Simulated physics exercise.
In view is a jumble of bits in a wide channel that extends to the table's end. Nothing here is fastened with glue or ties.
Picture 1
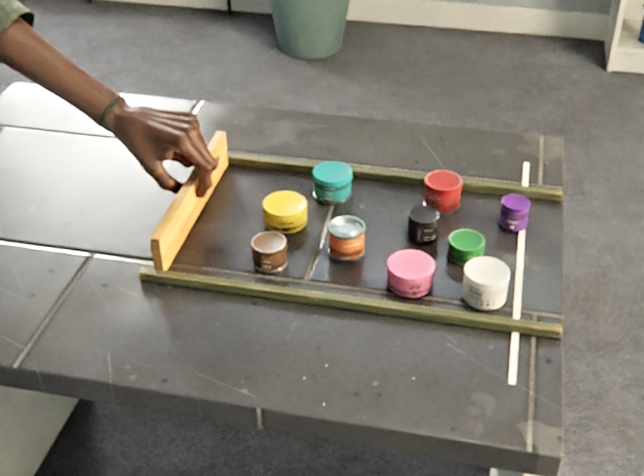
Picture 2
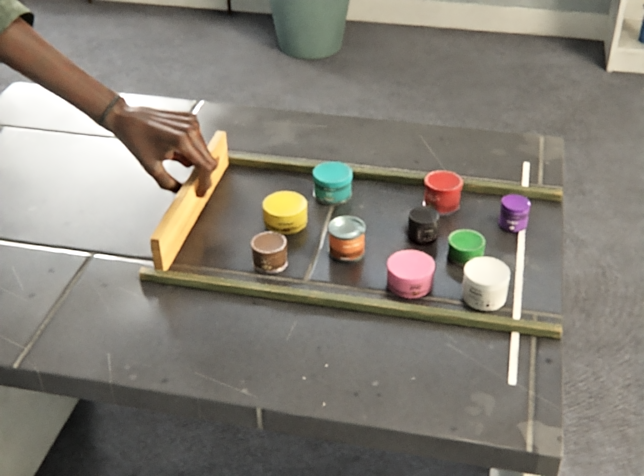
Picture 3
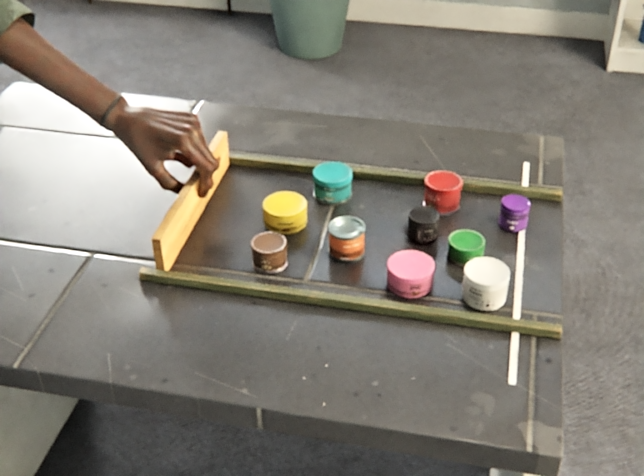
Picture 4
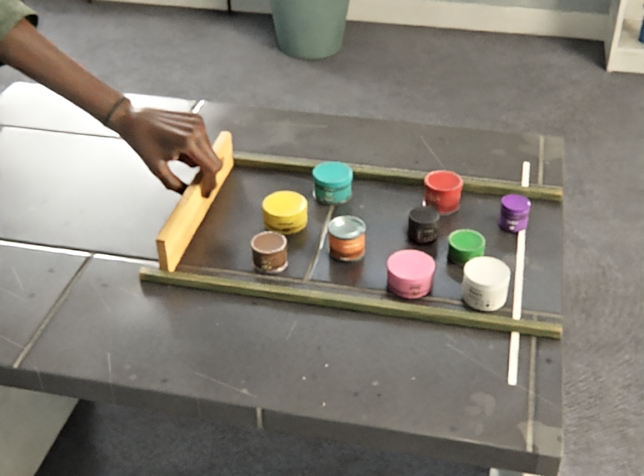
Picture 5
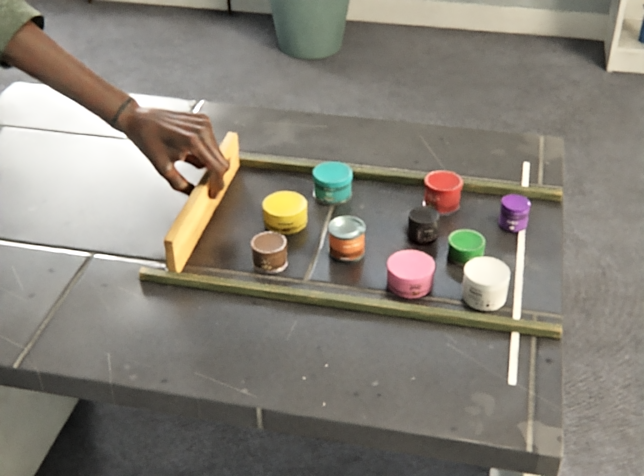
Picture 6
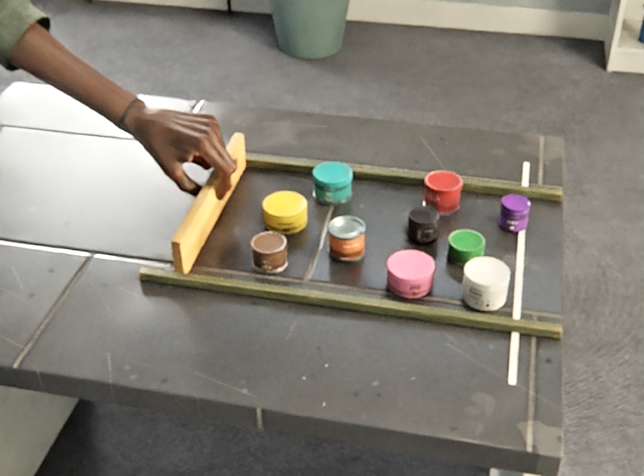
A hand slides a wooden board slightly right toward colourful tubs that stay still on a table.
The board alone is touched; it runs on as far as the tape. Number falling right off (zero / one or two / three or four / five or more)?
I predict the table will shed at least five pieces.
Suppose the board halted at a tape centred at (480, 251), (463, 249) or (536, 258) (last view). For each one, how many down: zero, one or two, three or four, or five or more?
Taking the three places in turn, it would be one or two; none at all; at least five.
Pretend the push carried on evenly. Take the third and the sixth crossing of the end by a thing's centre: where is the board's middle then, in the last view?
It sits near (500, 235), and then near (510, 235).
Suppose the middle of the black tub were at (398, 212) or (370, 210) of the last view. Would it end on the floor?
In turn it goes down, then holds its place.
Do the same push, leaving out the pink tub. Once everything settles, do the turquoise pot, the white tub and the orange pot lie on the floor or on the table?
In that case the turquoise pot stays where it is, the white tub goes off the edge, the orange pot stays where it is.
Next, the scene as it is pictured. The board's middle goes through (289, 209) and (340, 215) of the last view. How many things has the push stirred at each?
2 by the first point, 4 by the second.
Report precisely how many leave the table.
All told, 6.
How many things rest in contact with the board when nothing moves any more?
4.
Early on, none off yet; purple tub at rest near (514, 213); white tub at rest near (485, 284); green tin at rest near (466, 248).
Finally, the number that fall off is five or more; lost, pink tub, black tub, red tin, green tin, white tub and purple tub.
